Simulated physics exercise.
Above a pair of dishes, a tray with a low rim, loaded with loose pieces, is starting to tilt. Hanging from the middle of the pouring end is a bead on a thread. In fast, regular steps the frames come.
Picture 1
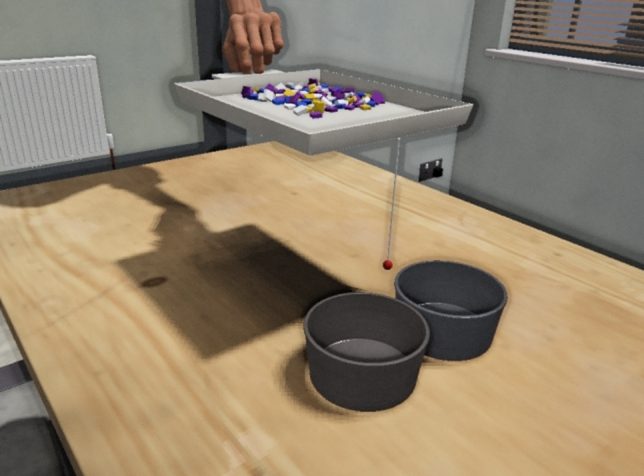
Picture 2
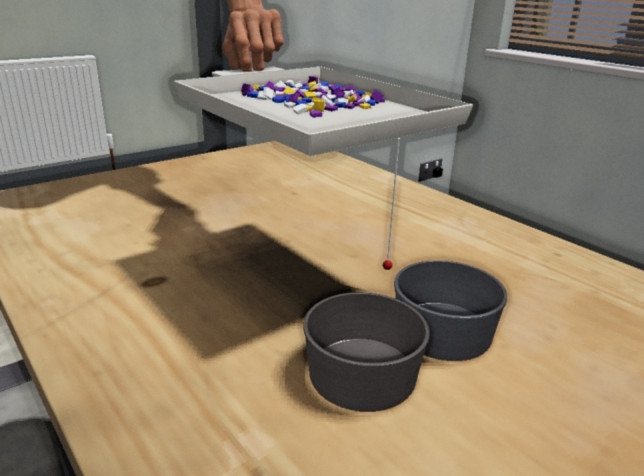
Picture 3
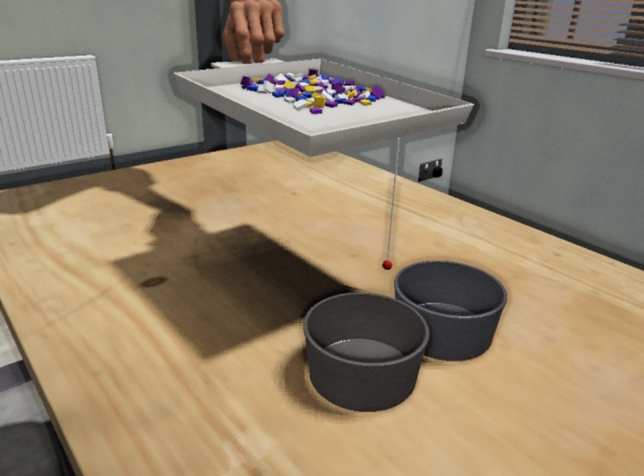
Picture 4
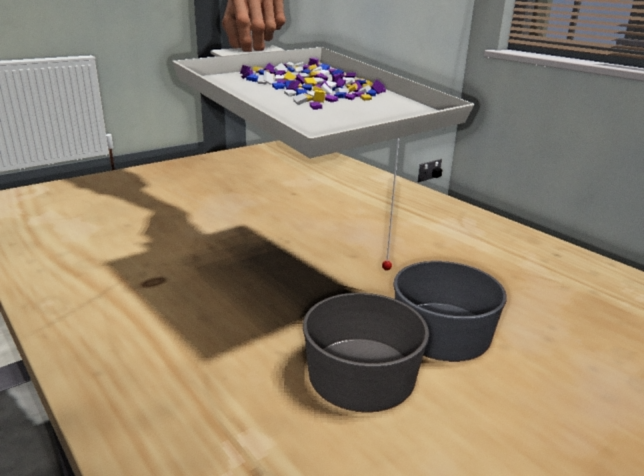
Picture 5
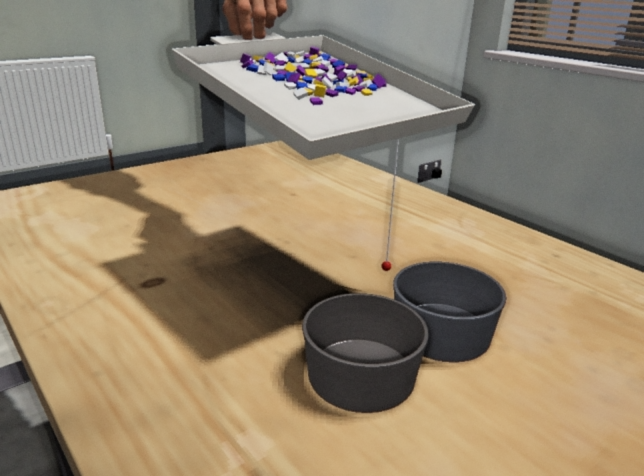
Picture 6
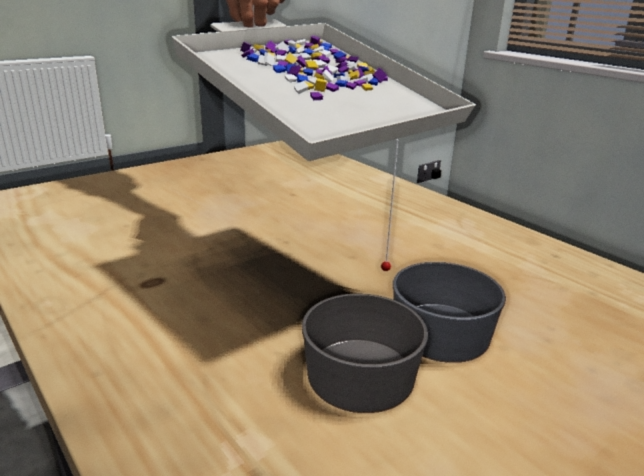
In a grey-walled room with a white radiator and a window blind, a light wooden table is seen from slightly above, the view holding steady. A hand grips the far side of a pale tray of purple, white, yellow and blue pieces, above two dark round dishes and a red bead on a thread. The tray starts nearly level, then its far side slowly rises, tilting it slightly toward the viewer.
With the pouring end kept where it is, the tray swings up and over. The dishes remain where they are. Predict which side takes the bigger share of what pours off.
The fuller one at the end is the dish on the left, no doubt.
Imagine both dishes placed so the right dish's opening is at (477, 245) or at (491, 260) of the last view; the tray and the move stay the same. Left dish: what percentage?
You'd get 20 in a hundred first and 50 in a hundred after that.
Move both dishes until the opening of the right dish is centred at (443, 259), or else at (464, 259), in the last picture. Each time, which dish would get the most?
The dish to the left; the dish to the left.
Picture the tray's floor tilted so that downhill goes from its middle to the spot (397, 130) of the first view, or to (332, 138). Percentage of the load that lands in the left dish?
First case around 0 per cent, second case 50 per cent.
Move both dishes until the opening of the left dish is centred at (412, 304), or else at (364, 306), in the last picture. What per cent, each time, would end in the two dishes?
You'd get near 70 percent first and near 80 percent next.
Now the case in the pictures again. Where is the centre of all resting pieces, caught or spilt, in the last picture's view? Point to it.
Close to (385, 365), more or less.
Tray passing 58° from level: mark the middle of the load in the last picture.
Load centre: Approx. (383, 123).
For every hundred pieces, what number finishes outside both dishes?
10 per cent.
Soon after the last picture, tray tipped steeply; nearly all on the tray; a stray few in the air.
A little later, tray tipped right over; most on the tray; a small part in the left dish; a stray few in the right dish; a stray few outside both.
Later still, tray tipped past a quarter turn; about two thirds in the left dish; about a third in the right dish; a small part outside both; a stray few in the air.
At rest, tray tipped past a quarter turn; about two thirds in the left dish; about a third in the right dish; a small part outside both; a stray few in the air.
